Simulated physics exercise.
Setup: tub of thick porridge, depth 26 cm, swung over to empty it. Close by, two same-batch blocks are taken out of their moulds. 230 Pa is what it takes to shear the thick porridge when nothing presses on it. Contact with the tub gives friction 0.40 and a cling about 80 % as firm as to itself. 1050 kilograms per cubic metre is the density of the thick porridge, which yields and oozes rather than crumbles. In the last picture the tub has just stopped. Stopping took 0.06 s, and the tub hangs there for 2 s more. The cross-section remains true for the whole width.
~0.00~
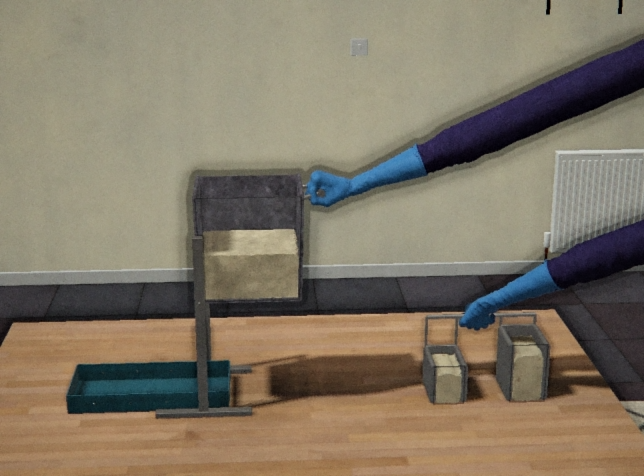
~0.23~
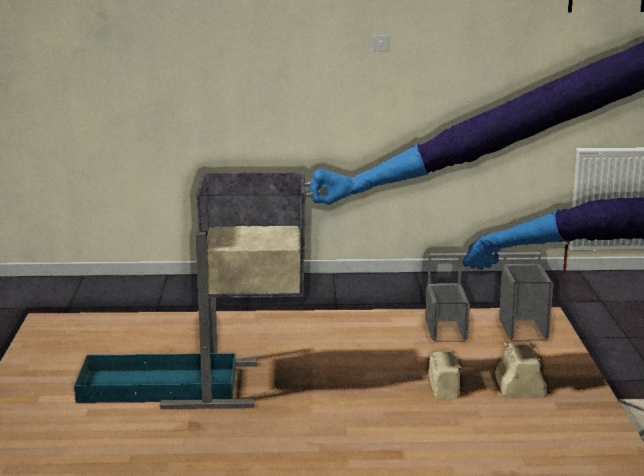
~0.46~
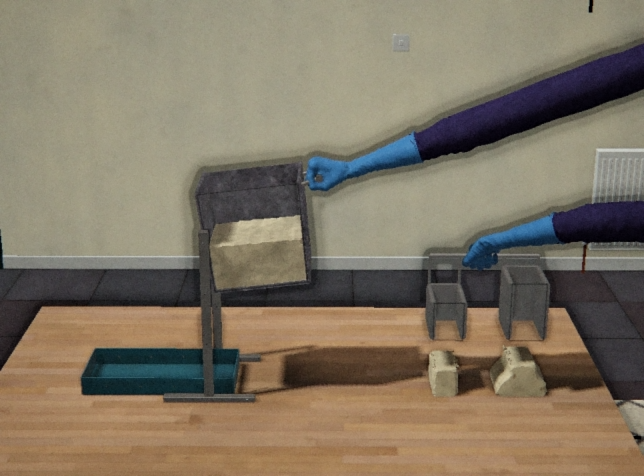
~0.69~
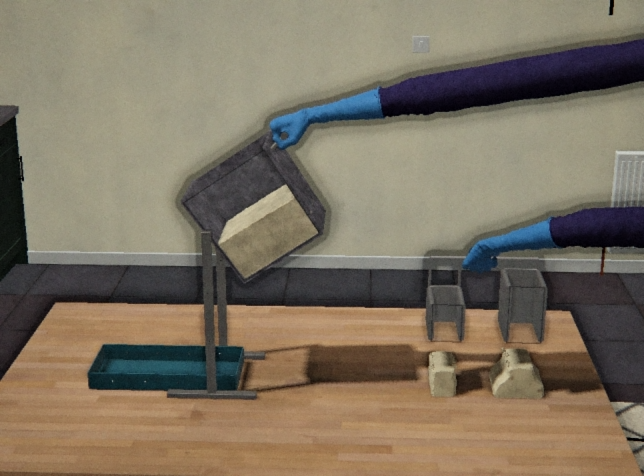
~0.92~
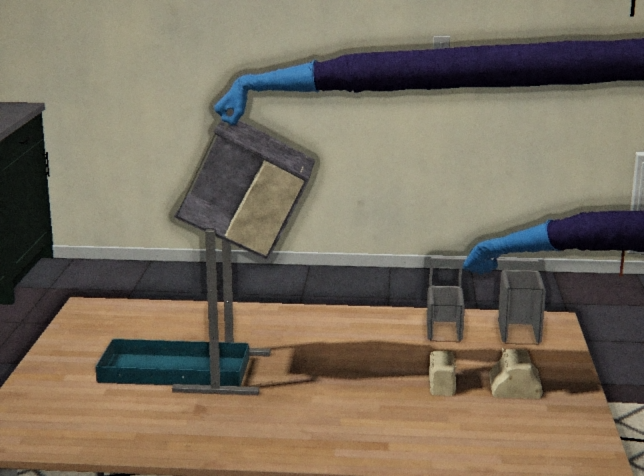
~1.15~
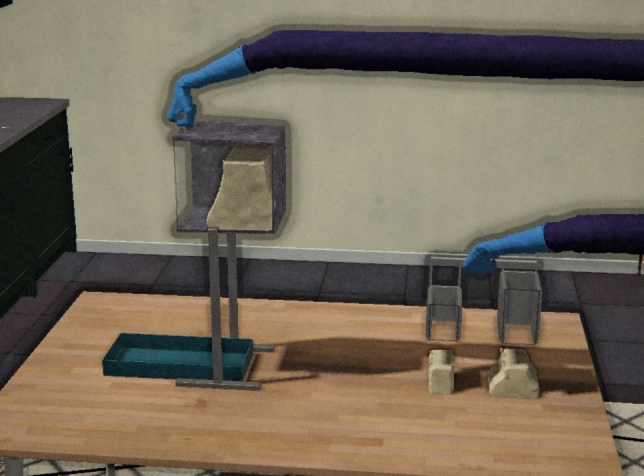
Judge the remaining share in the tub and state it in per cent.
The remaining share is close to 79 %.
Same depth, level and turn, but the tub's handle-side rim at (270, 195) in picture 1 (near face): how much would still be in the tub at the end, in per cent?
I'd say around 100 percent would remain in the tub at the end.
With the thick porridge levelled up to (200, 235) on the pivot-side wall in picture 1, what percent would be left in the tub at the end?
Then about 55 %.
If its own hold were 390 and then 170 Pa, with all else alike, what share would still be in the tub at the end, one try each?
Respectively, close to 100 % and close to 65 %.
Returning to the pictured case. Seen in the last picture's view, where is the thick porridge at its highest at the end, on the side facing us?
Around (221, 196).
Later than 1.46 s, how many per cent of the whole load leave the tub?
Roughly 12 percent of the load.
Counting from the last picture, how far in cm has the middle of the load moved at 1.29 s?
Some 5 cm.
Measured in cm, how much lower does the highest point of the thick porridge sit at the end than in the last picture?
9 cm or so.
After 1.29 s, the tub is at 90 degrees and holds 100 %.
After 1.46 s, the tub is at 90 degrees and holds 91 %.
After 1.63 s, the tub is at 90 degrees and holds 82 %.
After 1.80 s, the tub is at 90 degrees and holds 80 %.
After 3.15 s, at the end, the tub is at 90 degrees and holds 79 %.
